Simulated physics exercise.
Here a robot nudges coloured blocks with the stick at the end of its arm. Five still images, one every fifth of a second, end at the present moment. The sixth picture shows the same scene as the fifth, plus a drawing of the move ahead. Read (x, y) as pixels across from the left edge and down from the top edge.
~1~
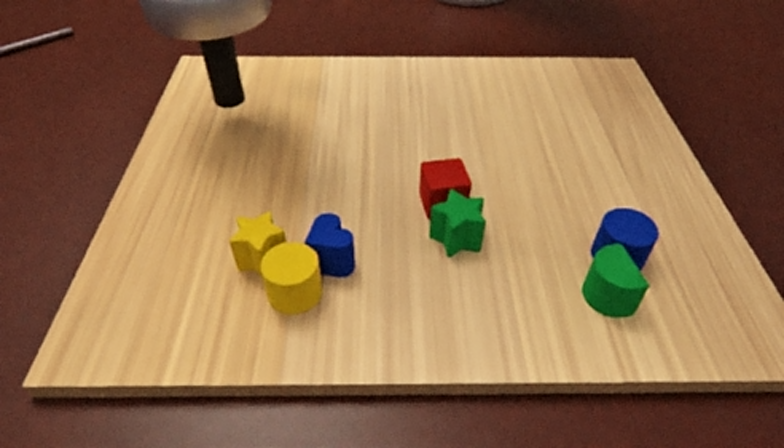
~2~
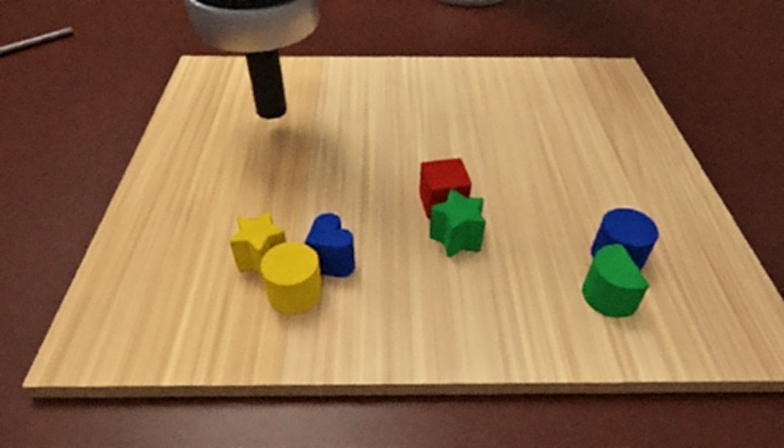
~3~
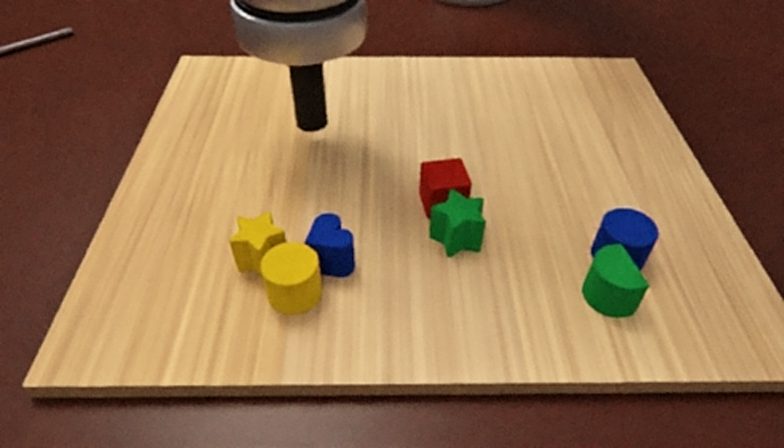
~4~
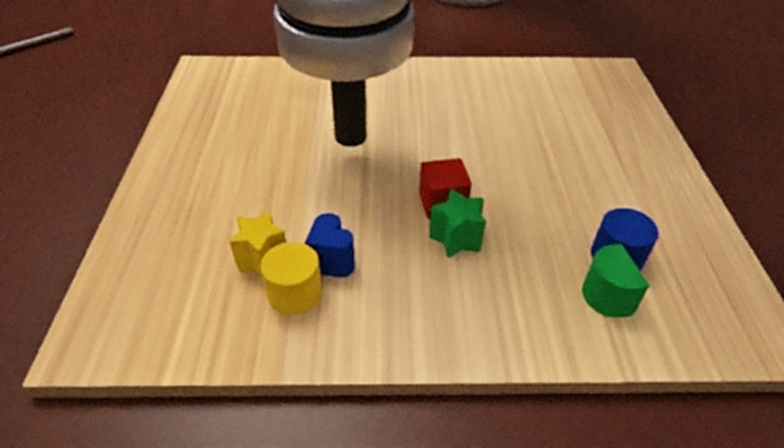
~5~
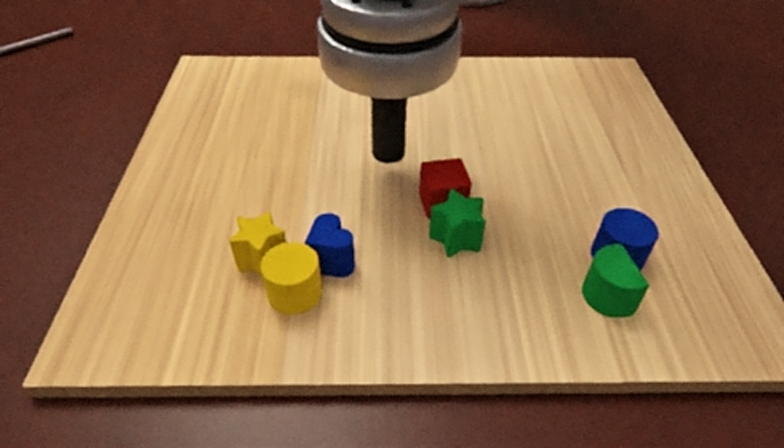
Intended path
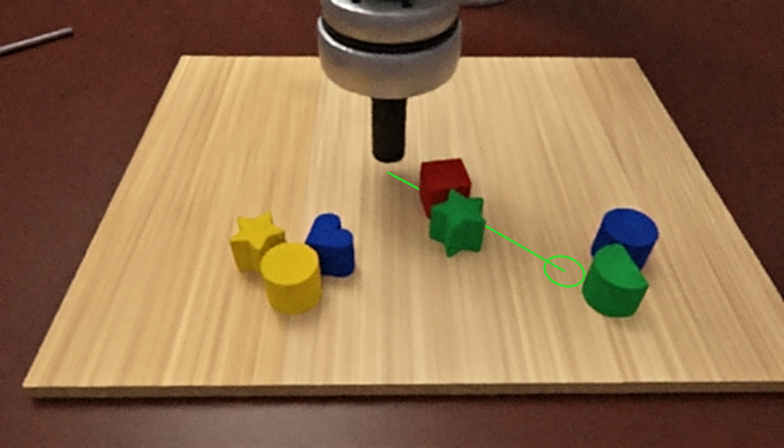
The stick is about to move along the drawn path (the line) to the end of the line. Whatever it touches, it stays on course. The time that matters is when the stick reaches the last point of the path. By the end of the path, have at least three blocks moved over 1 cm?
Answer: Yes.
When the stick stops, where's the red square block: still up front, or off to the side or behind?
As far as I can tell, the red square block has dropped away to the side or behind.
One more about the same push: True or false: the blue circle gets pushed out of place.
It is true.
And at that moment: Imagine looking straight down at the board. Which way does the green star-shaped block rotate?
Rotates clockwise.
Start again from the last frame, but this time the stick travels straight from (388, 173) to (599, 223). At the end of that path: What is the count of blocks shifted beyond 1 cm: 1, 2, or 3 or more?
Two of them.
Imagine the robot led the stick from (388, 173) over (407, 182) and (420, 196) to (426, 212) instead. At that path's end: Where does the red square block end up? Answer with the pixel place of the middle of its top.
My best guess is (472, 186).
Path on the board, from (388, 173) to (564, 271).
On the path given first. One third of the way, stick (445, 182); red square block (488, 188), turned 15° anticlockwise; green star-shaped block (477, 221), turned 60° clockwise.
Two thirds of the way, stick (504, 215); red square block (552, 208), turned 55° anticlockwise; green star-shaped block (491, 235).
At the end, stick (571, 252); red square block (602, 221), turned 125° anticlockwise; green star-shaped block (497, 239), turned 150° clockwise; green half-round block in place; blue circle (663, 225).
